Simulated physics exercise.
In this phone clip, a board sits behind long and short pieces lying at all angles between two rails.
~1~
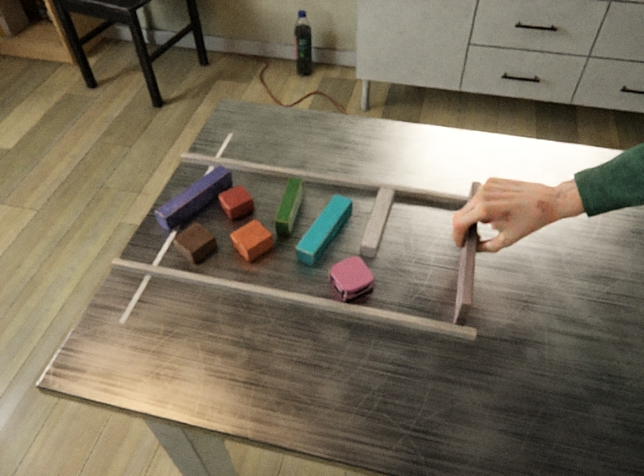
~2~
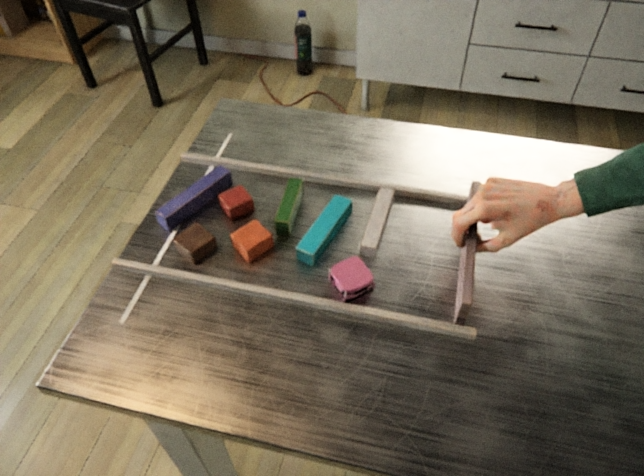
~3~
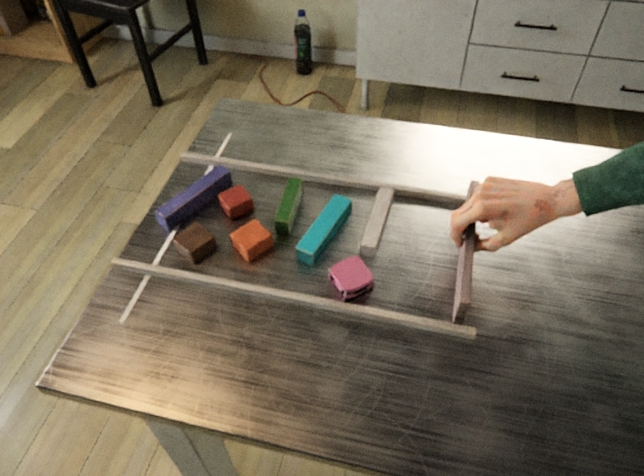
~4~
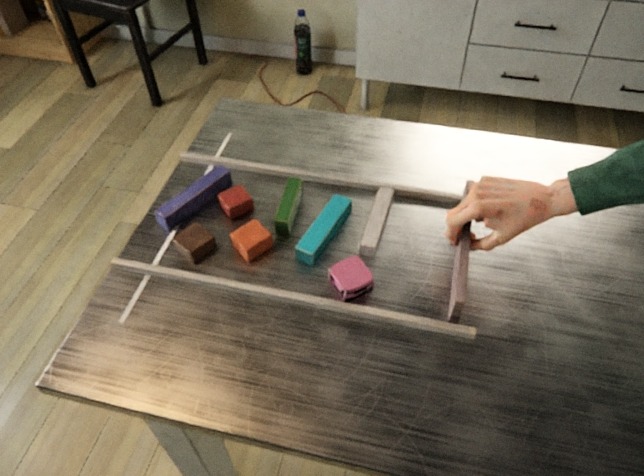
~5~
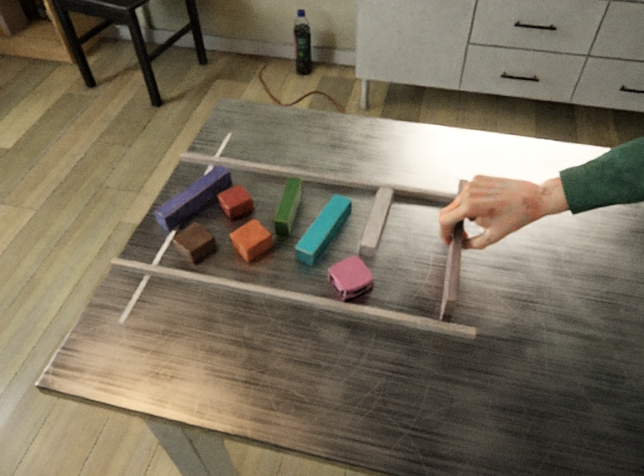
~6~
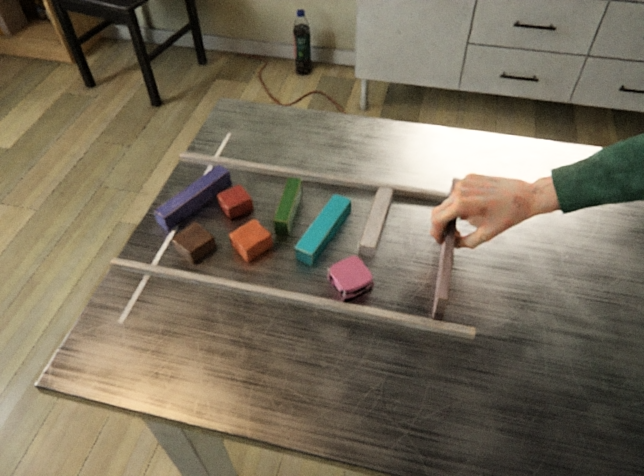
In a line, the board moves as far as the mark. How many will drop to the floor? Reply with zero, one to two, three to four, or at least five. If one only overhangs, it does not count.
It comes to at least five.
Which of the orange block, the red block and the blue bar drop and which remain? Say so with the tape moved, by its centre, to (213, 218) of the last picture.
Starting with the orange block, it keeps its place, then the red block keeps its place, then the blue bar ends up falling.
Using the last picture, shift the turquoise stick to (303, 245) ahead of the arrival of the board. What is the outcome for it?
I reckon the turquoise stick stays in place.
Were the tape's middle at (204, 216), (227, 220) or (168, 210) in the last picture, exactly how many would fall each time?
Tallies in the order given: 2, 0, 6.
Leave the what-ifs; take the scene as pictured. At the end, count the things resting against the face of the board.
Contact count: 2.
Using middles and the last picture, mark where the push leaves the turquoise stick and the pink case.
Final spots - turquoise stick (163, 199), pink case (148, 241).
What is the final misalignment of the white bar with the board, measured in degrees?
The angle is some 0°.
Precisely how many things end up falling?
Count = 5.
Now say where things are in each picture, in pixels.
In the first frame, blue bar (196, 197); brown block (195, 243); red block (236, 202); board (468, 249); tape (185, 213).
In the second frame, brown block (195, 243); orange block (252, 241).
In the third frame, red block (236, 202); pink case (352, 279).
In the fourth frame, blue bar (195, 197); green bar (289, 205).
In the fifth frame, brown block (195, 243); turquoise stick (325, 229).
In the sixth frame, blue bar (195, 197); brown block (194, 243); red block (235, 202); board (448, 245); tape (184, 213).
Soon after, none off yet; blue bar at rest near (195, 197); brown block at rest near (194, 243); red block at rest near (235, 202).
Then, none off yet; blue bar at rest near (195, 197); brown block at rest near (193, 242); red block moving near (231, 202).
Further on, none off yet; blue bar moved a little near (157, 191); brown block moved well along near (135, 244); red block moved well along near (173, 200).
By the end, the number that fall off is five or more; fallen, green bar, orange block, red block, brown block and blue bar.
